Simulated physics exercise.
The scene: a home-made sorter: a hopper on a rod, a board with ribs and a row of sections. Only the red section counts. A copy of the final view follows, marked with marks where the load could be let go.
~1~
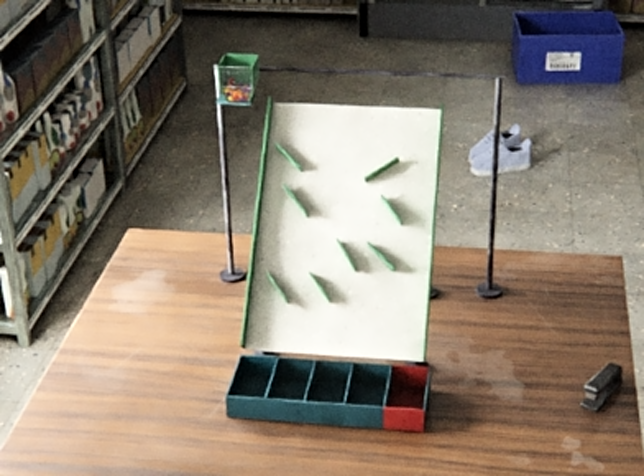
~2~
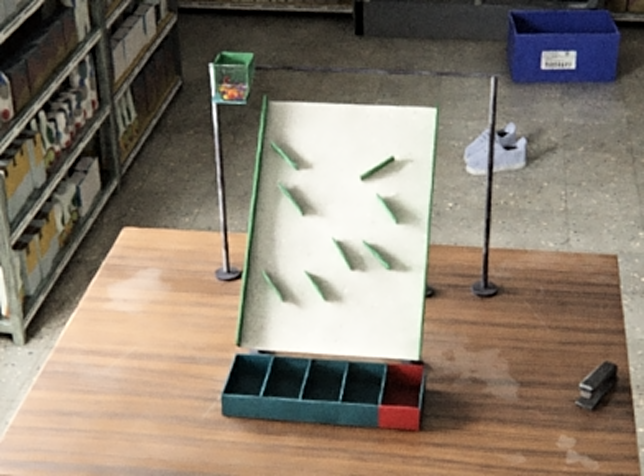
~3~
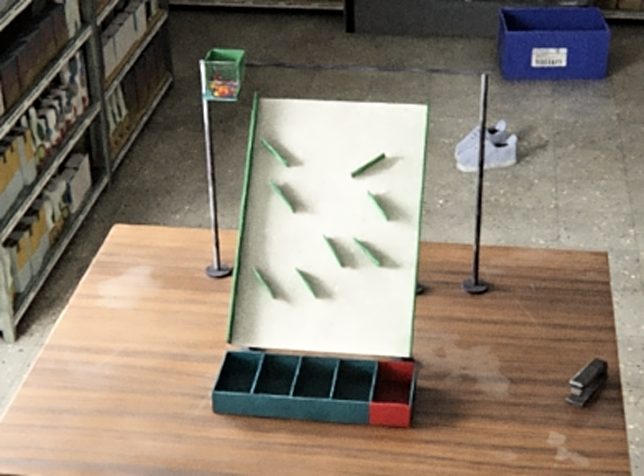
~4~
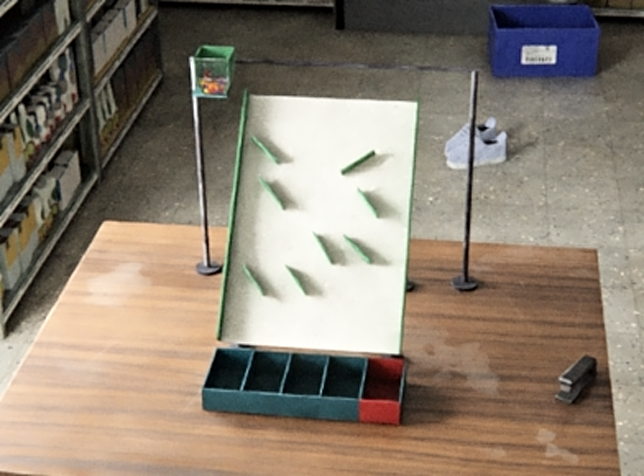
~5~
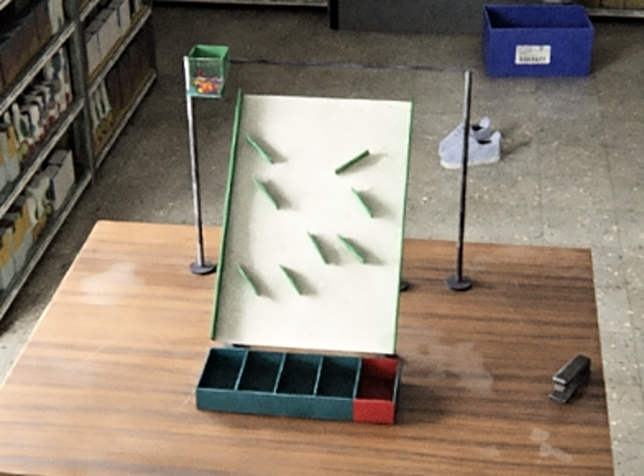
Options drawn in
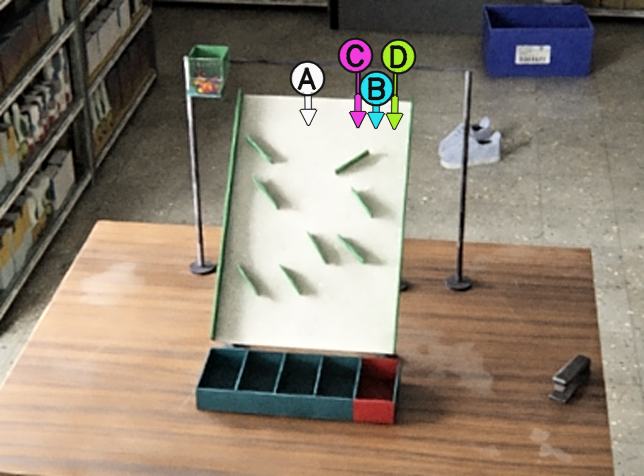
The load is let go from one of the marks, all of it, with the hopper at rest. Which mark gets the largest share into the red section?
Best: D.
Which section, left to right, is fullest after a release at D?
The fifth.
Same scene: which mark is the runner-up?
Here it is mark B.
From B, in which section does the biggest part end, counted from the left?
The fifth.
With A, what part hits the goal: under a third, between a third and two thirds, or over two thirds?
It is under a third.
On the marked copy, mark A meets the board at (308, 119); mark B meets the board at (375, 122); mark C meets the board at (357, 121); mark D meets the board at (394, 123).
If A is chosen, roughly a quarter in the red section, the larger part in other sections.
If B is chosen, roughly two thirds in the red section, roughly a quarter in other sections, about a tenth held on the board.
If C is chosen, roughly a quarter in the red section, roughly half in other sections, roughly a quarter held on the board.
If D is chosen, almost all in the red section, about a tenth in other sections.
